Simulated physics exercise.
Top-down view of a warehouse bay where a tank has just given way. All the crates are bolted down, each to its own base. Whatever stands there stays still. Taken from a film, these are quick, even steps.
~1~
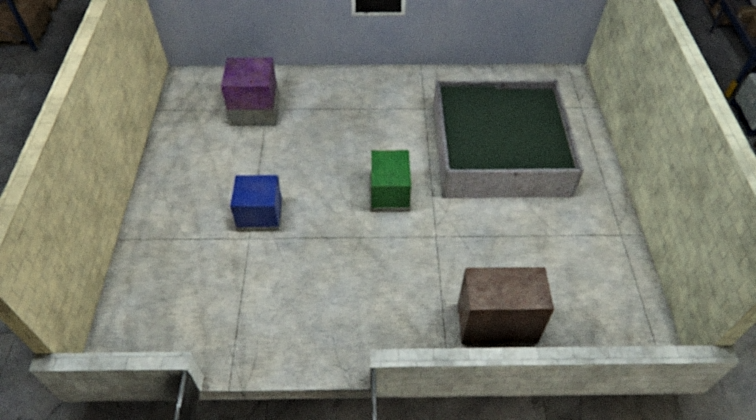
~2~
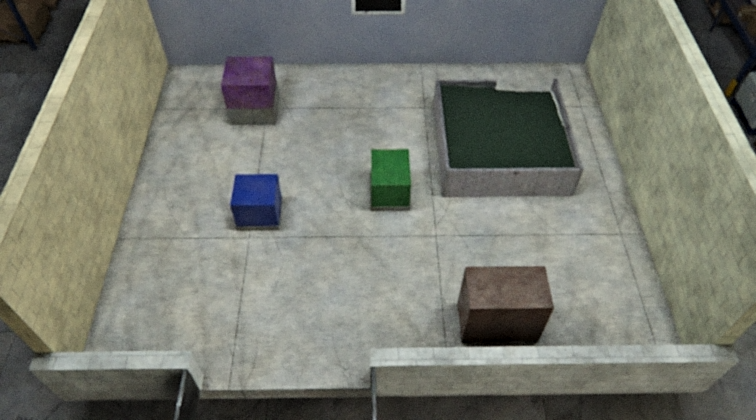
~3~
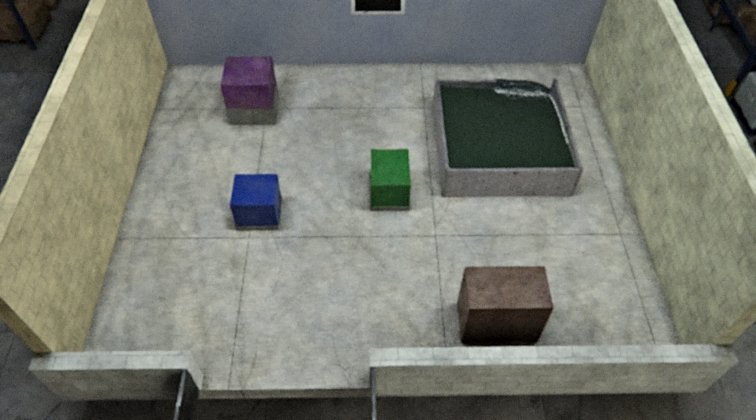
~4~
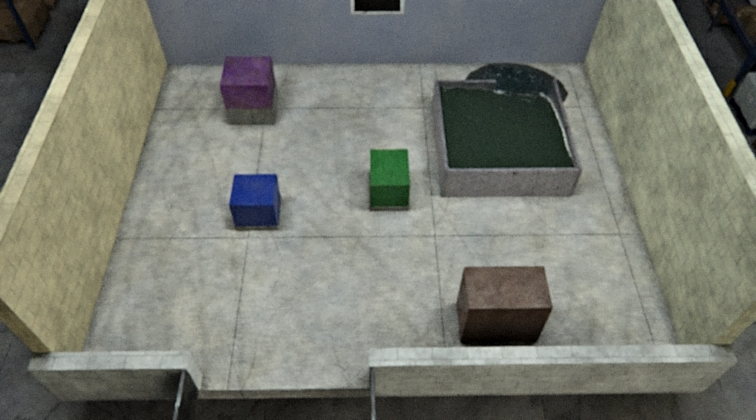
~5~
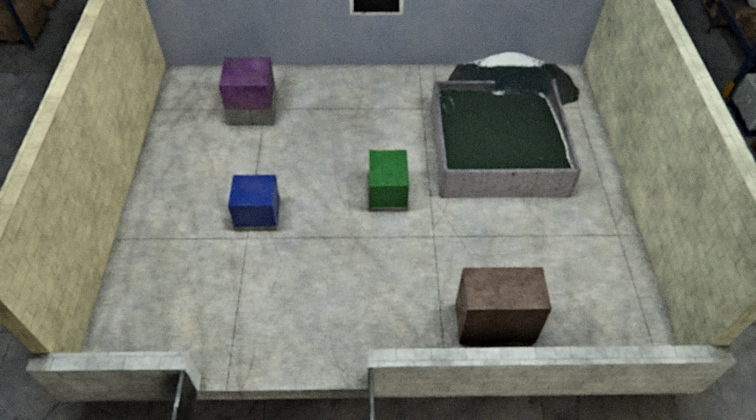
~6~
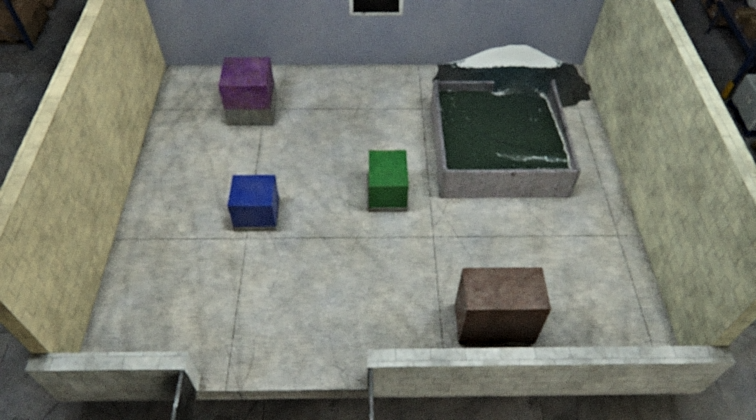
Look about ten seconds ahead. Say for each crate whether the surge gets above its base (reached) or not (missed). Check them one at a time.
In the end the purple crate avoids the water; the blue crate avoids the water; the green crate avoids the water.
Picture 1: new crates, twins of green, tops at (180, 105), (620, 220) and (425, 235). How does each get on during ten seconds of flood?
Order as asked: Unflooded / flooded / unflooded.
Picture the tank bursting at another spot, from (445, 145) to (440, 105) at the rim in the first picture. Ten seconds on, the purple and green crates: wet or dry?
Purple: Untouched; green: Reached.
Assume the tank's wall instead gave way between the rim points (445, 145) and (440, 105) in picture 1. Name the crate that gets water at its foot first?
That would be the green-painted one.
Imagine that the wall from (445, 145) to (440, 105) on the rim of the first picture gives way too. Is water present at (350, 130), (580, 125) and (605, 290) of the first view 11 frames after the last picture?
Okay, the first is waterlogged, the next is left untouched, and the last is left untouched.
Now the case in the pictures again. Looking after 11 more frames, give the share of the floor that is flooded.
My estimate is near 20 per cent.
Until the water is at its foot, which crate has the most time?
That one's the blue-painted one.
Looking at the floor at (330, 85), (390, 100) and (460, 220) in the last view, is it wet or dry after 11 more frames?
One after the other: Under water, covered, no water.
A moment on, water covers 5 % of the floor; the purple crate not reached, the blue crate not reached, the green crate not reached.
Next, water covers 20 % of the floor; the purple crate not reached, the blue crate not reached, the green crate not reached.
Then, water covers 40 % of the floor; the purple crate water round its plinth, the blue crate not reached, the green crate water round its plinth.
Later, water covers 60 % of the floor; the purple crate water round its plinth, the blue crate water round its plinth, the green crate water round its plinth.
In the end, water covers 95 % of the floor; the purple crate stayed above the water, the blue crate stayed above the water, the green crate stayed above the water.
